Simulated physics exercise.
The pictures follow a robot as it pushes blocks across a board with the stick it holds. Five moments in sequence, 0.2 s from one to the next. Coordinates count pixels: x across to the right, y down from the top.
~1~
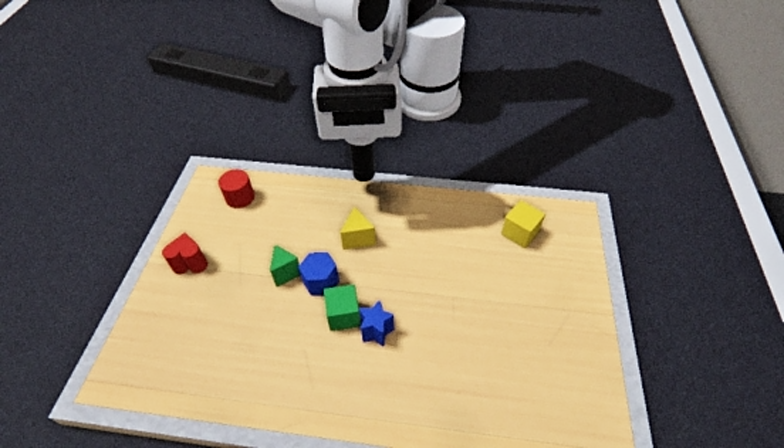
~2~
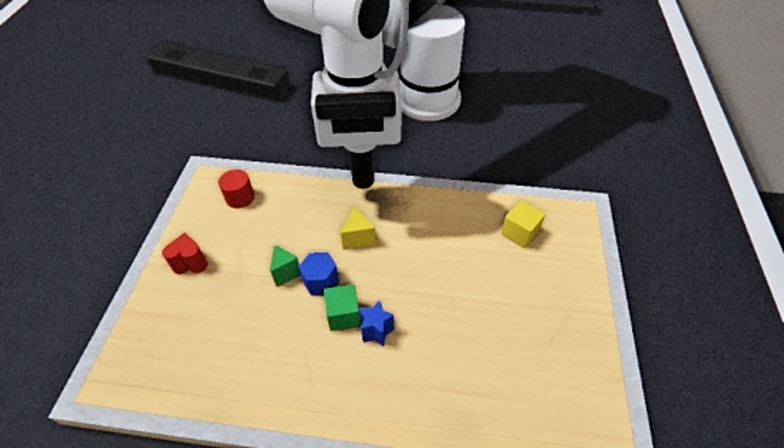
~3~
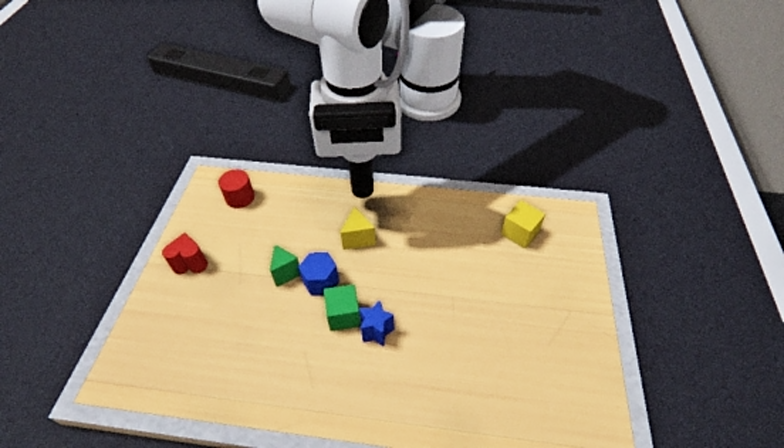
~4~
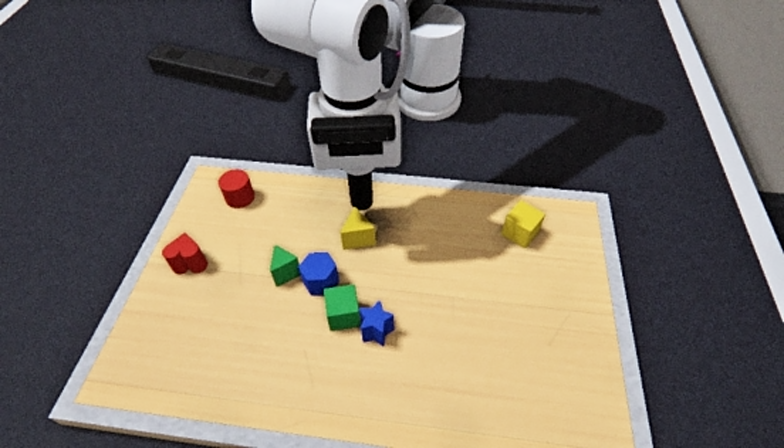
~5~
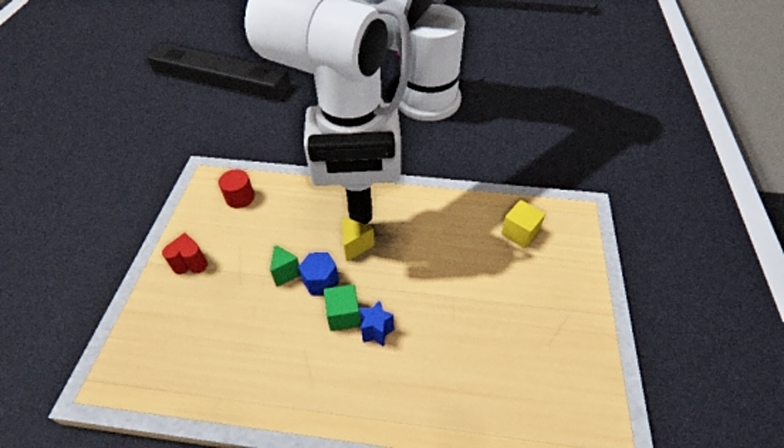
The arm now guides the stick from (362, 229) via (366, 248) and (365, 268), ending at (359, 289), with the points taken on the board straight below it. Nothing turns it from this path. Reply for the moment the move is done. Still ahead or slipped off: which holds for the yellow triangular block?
It rides in front to the end.
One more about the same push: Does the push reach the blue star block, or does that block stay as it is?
That block remains where it is.
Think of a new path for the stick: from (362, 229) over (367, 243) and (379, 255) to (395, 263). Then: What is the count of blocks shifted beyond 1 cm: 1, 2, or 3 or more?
The count will be 1.
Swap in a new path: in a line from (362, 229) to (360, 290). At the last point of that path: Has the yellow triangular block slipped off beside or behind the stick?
Answer: No.
What follows on the original path. Halfway along, stick (365, 247); blue hexagon (316, 268), turned 15° clockwise; yellow triangular block (351, 259), turned 20° clockwise.
At the end, stick (358, 278); blue hexagon (316, 268), turned 15° clockwise; green square piece (335, 314); yellow triangular block (338, 288), turned 25° clockwise; blue star block still.
